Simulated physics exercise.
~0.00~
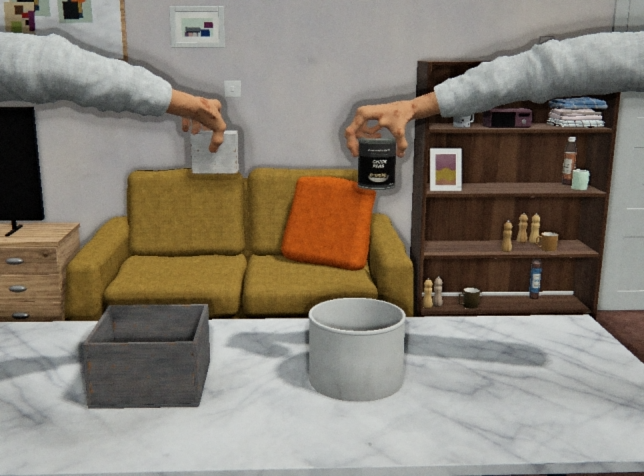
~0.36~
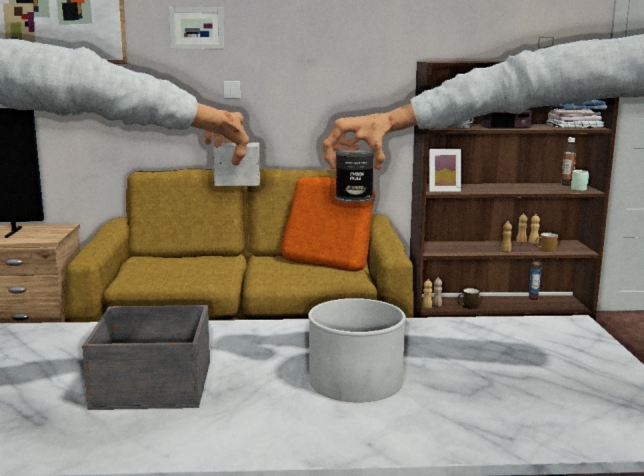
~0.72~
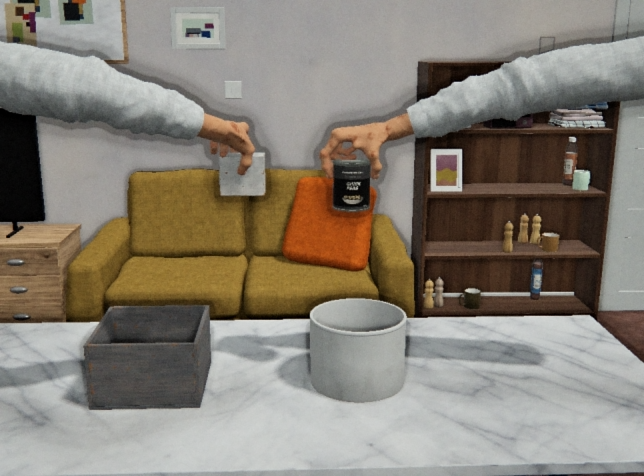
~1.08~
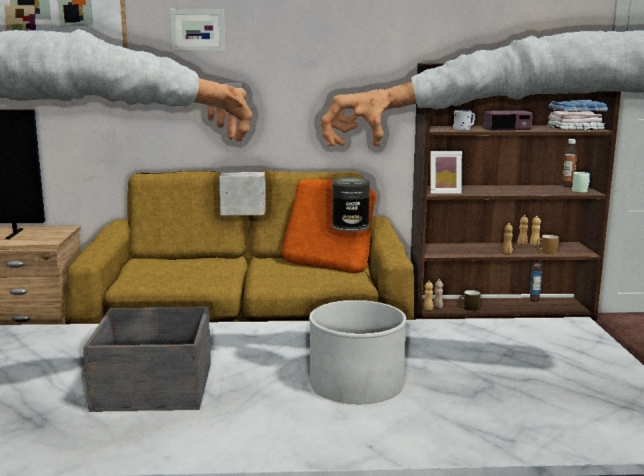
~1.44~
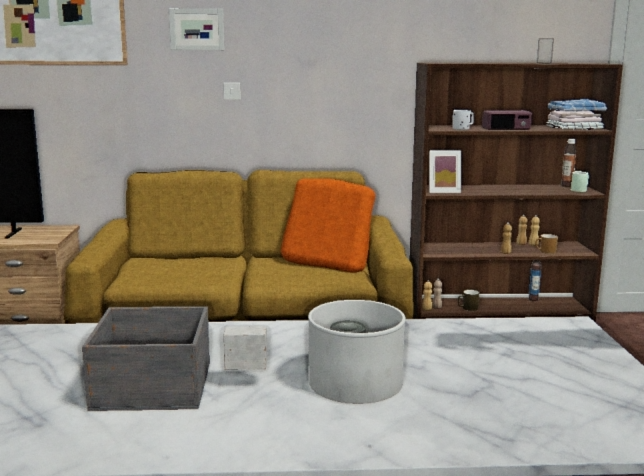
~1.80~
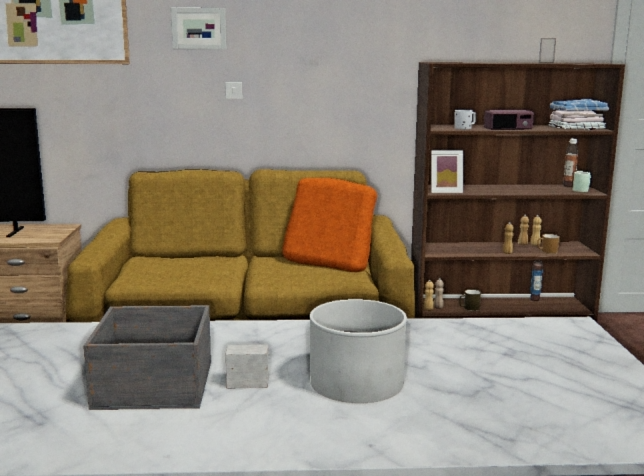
Two hands in pale grey sleeves reach in from either side above a white marble counter, the left holding a small whitish block and the right a black tin. On the counter stand a dark grey square crate at left and a round, light grey bin at right, seen from the front, with a mustard sofa, an orange cushion and a brown bookshelf behind. The hands drift inward and slightly down, then open and draw back. Both objects fall. The tin drops into the round bin and disappears inside, while the block lands on the marble between the containers, outside both.
